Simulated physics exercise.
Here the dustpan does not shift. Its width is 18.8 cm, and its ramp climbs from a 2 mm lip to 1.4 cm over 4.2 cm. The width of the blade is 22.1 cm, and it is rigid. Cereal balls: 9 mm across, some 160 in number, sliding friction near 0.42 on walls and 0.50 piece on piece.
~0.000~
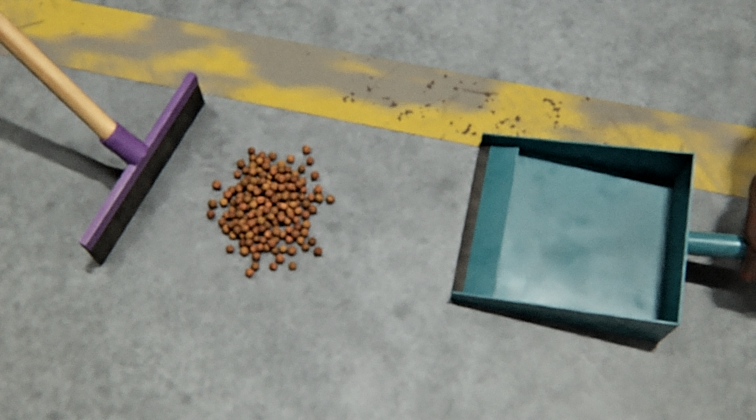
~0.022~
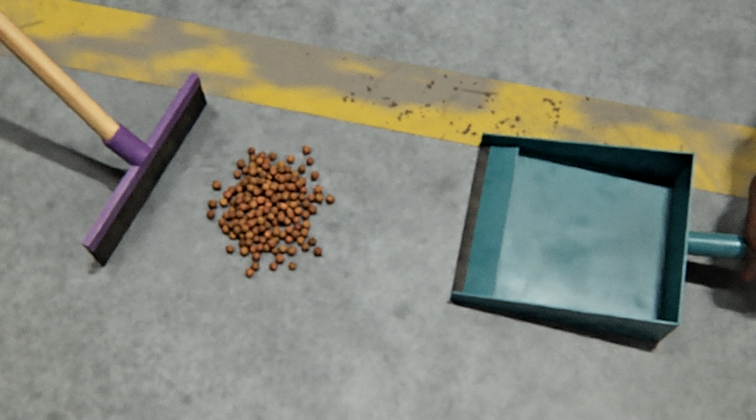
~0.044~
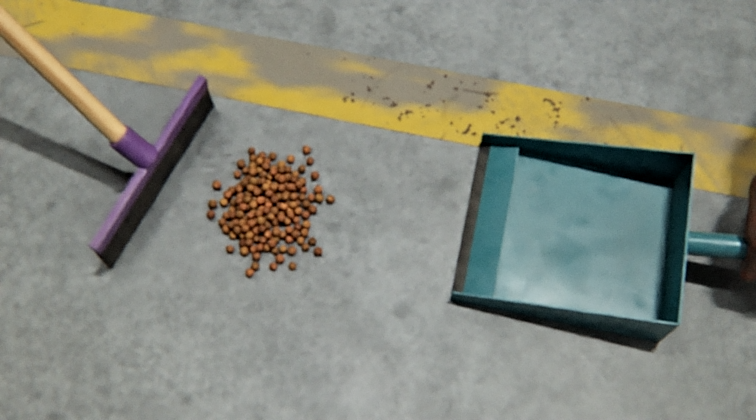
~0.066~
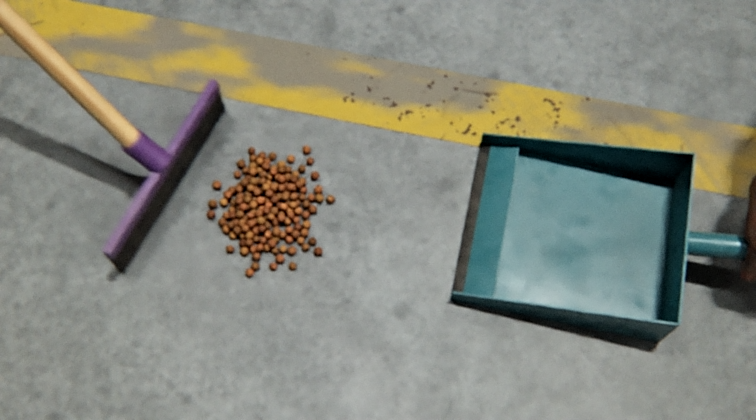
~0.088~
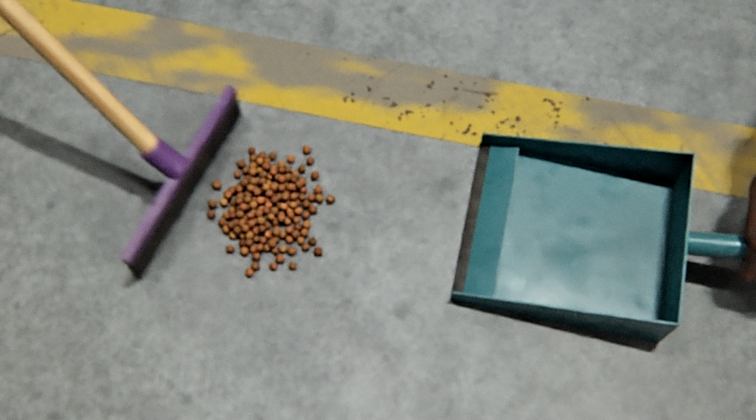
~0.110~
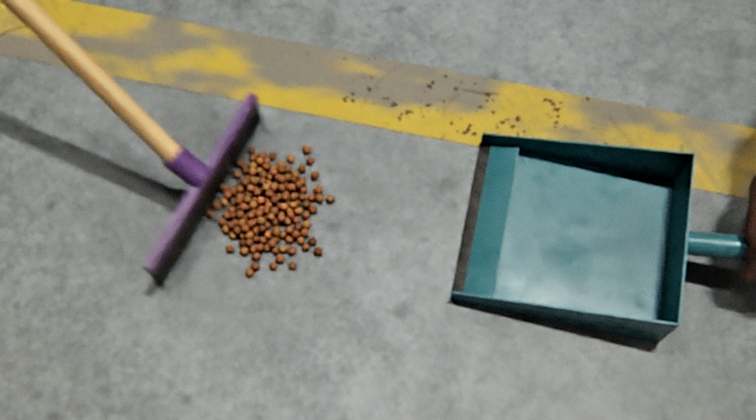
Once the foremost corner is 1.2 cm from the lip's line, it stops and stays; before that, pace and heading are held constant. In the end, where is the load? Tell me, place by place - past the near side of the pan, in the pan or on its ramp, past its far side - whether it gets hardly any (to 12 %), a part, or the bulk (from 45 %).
Near side gets a part. Pan gets a part. Far side gets hardly any.
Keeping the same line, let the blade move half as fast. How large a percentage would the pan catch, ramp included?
Roughly 20 in a hundred.
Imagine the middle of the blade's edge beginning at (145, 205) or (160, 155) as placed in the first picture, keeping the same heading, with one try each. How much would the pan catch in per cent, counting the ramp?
The two tries give about 30 % and about 35 %.
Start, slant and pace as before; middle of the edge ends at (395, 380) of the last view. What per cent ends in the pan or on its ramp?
Roughly 10 %.
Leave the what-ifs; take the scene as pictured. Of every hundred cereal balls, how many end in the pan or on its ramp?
Roughly 35 %.
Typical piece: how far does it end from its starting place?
I'd say close to 28 cm.
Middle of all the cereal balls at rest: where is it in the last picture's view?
Centre at rest, approx.: (517, 296) px.
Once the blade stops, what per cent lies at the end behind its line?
About 5 per cent.
After 0.22 s, middle of the blade 15 cm from the lip; 0 % over the lip, far side 0 %, near side 25 %.
Then, at 0.30 s, middle of the blade 6 cm from the lip; 0 % over the lip, far side 0 %, near side 35 %.
Then, at 0.51 s, middle of the blade 4 cm from the lip; 40 % over the lip, far side 0 %, near side 40 %.
In the end, at 1.3 s, near side 40 %, pan 35 %, far side 0 %, in front of the lip or behind the blade 25 %.
